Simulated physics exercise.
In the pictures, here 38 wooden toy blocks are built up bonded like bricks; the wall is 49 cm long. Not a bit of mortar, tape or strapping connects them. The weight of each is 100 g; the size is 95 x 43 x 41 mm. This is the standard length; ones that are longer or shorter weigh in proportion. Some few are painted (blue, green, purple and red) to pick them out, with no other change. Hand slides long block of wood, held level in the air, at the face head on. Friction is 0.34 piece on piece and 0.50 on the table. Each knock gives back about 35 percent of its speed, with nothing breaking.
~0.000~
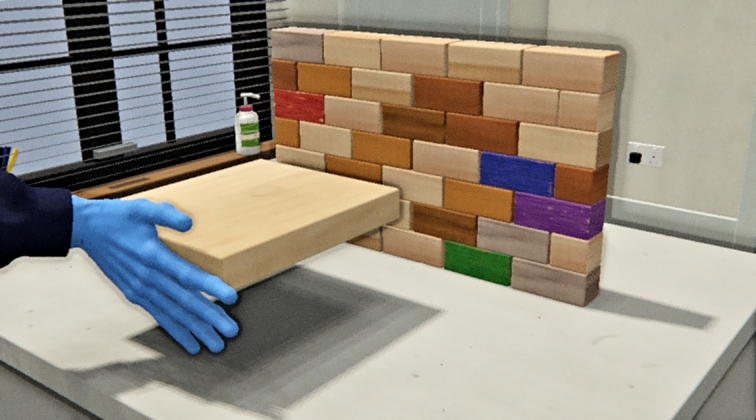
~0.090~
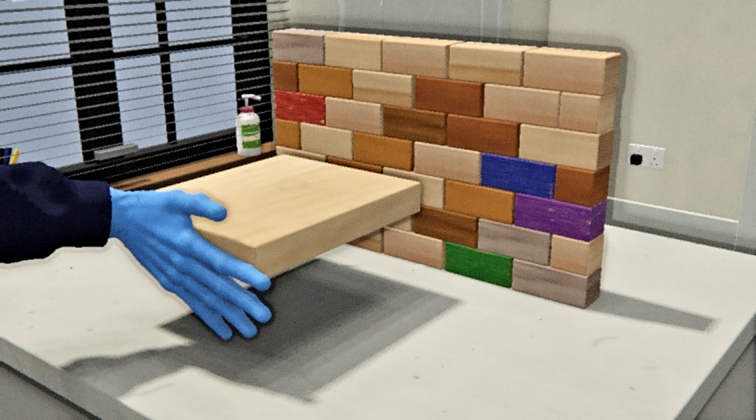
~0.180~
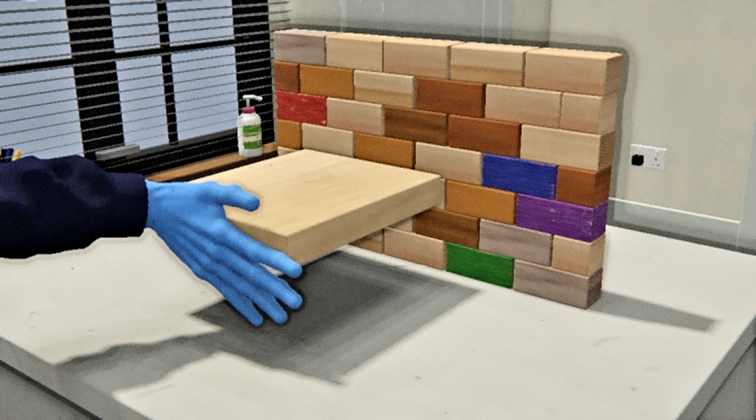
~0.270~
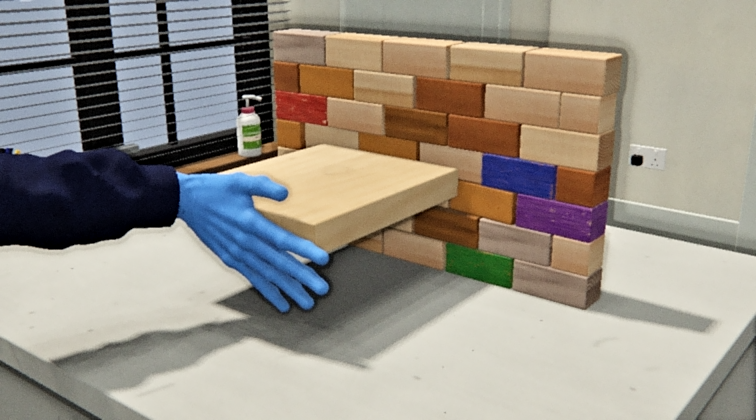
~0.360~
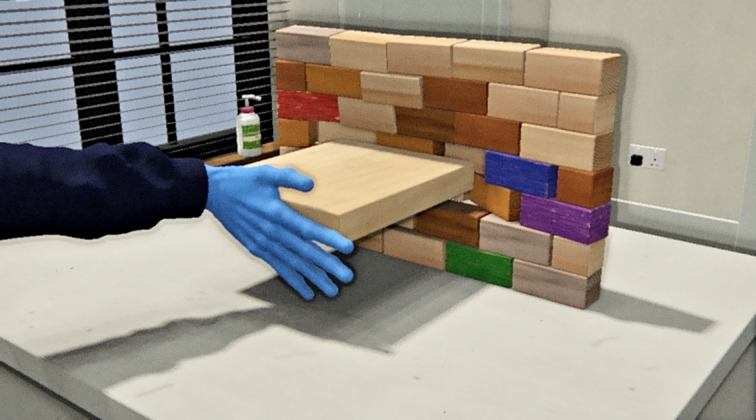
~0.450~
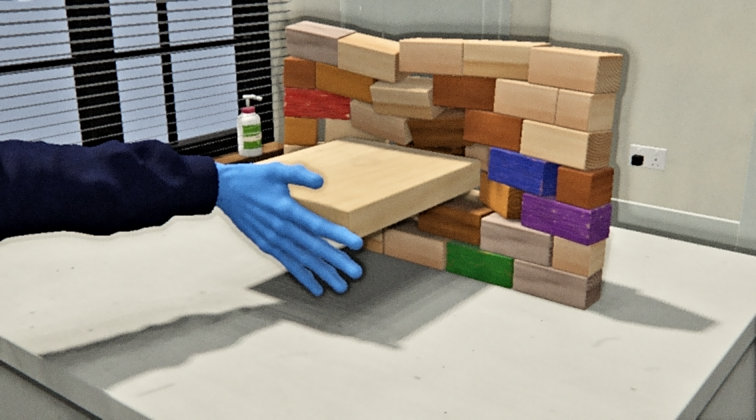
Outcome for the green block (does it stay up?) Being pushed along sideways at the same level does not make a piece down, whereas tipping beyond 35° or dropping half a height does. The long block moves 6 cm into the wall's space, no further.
Holds.
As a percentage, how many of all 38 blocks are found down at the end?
Share: Approx. 75 %.
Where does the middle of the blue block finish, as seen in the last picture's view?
I'd place it at about (601, 245) in the final view.
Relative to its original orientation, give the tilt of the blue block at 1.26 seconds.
Some 100°.
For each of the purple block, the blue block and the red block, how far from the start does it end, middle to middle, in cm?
Start to finish, close to purple 0, blue 14, red 96 centimetres.
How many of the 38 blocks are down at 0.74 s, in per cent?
By then, 60 per cent.
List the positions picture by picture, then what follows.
In the first frame (places mark the middle of the side facing us), block in hand (387, 206) 11 cm short of touching; green block (476, 264); red block (298, 107); blue block (515, 175); nothing disturbed.
Block in hand (409, 199) 7 cm short of touching; green block (477, 266), in the second frame.
Block in hand (430, 191) 31 mm short of touching; green block (478, 266), in the third frame.
Block in hand (448, 184) 9 mm in; green block (477, 266); 7 disturbed, none down, in the fourth frame.
Block in hand (464, 177) 47 mm in; green block (477, 265); red block (308, 107) shifted 14 mm; 26 disturbed, none down, in the fifth frame.
Block in hand (471, 175) 6 cm in, stopped; green block (478, 265); red block (317, 104) leaning 5°; blue block (515, 171) leaning 4°; 3 of the 38 blocks down, 31 disturbed in all, in the sixth frame.
After 0.74 s, 23 of the 38 blocks down; green block unmoved; red block leaning 59°, 10 cm lower.
After 1.26 s, 29 of the 38 blocks down; green block unmoved; blue block on its side.
By the end (2.2 s), 29 of the 38 blocks down; green block unmoved; blue block on its side; red block 91 cm lower. As the last picture would show them, middles, green block near (487, 261), blue block near (601, 245).
